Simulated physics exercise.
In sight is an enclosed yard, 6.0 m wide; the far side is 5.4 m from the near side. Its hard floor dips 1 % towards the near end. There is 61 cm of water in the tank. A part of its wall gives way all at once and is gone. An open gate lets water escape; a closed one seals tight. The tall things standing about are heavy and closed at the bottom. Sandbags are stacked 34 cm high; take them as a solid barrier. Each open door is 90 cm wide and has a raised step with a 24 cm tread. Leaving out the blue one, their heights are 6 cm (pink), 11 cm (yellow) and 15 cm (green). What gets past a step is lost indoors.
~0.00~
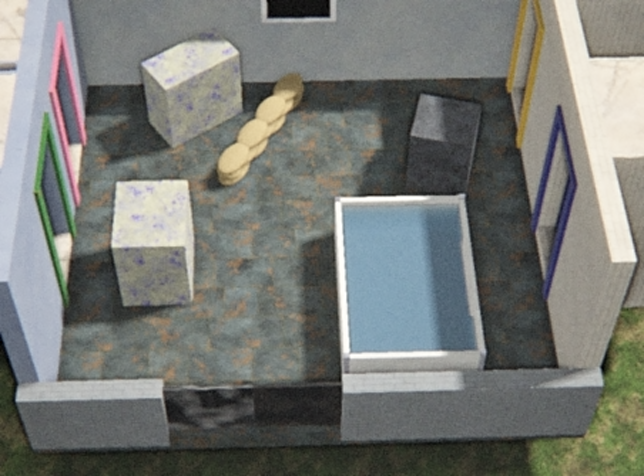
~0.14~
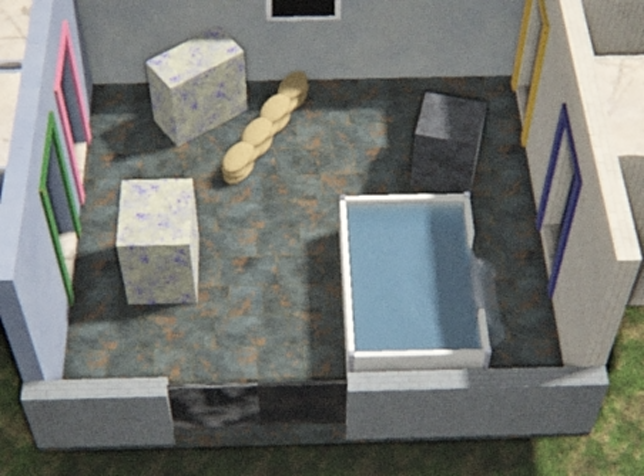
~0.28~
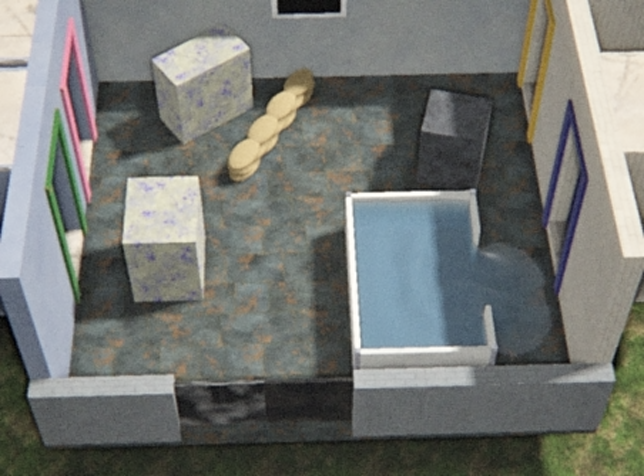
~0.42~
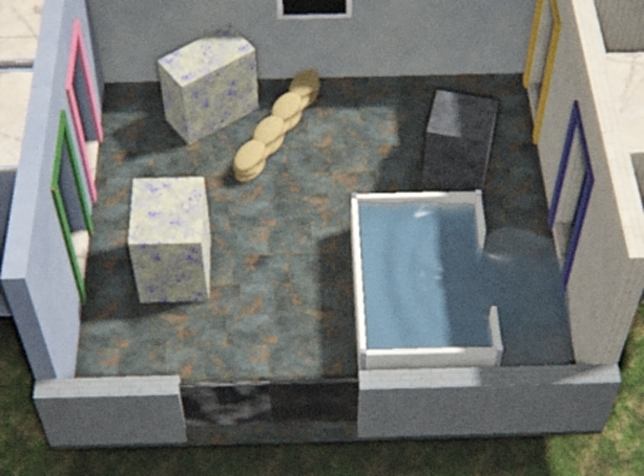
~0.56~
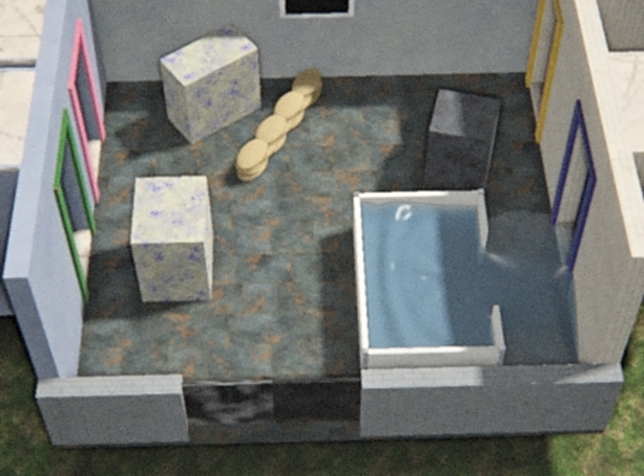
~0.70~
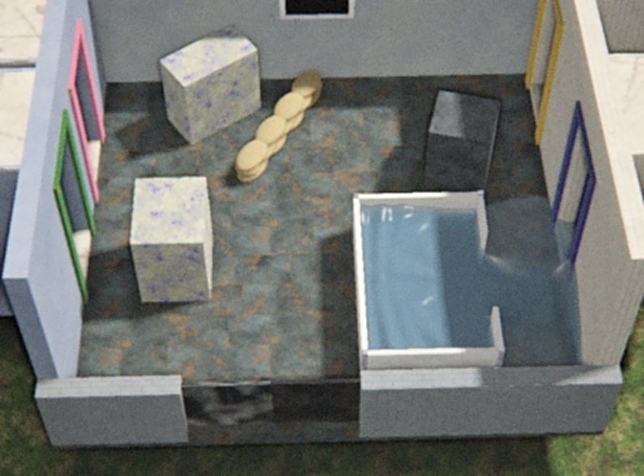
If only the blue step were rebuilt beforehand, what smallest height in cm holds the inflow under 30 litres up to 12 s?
Some 33 cm above the ground.
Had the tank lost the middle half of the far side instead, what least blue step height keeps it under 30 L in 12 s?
Some 10.0 cm.
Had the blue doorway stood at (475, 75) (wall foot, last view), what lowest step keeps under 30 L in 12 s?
Roughly 17 cm.
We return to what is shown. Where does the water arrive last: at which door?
It is the pink one.
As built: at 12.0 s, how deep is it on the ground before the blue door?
Roughly 7.0 cm deep.
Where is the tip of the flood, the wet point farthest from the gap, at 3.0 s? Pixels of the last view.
At about (73, 416).
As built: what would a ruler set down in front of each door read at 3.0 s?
Depths in cm: Pink 0, yellow 11, green 0, blue 25.
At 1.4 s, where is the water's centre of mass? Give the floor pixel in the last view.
At about (468, 307).
After 1.4 s water covers 15 % of the floor, deepest (53 cm) near (581, 404); 35 cm at the blue door, 79 litres in over its 16 cm step.
After 3.0 s water covers 40 % of the floor, deepest (30 cm) near (579, 390); 25 cm at the blue door, 184 litres in over its 16 cm step.
After 12.0 s water covers 95 % of the floor, deepest (13 cm) near (73, 416); 7 cm at the blue door, 214 litres in over its 16 cm step.
At the blue door as built, the water arrived by 0.5 s and peaked near 35 cm at 1.2 s.
With a step of 30 cm, 47 litres would have come in within the 12 s; with 41 cm, 7 litres. So under 30 litres takes about 33 cm.
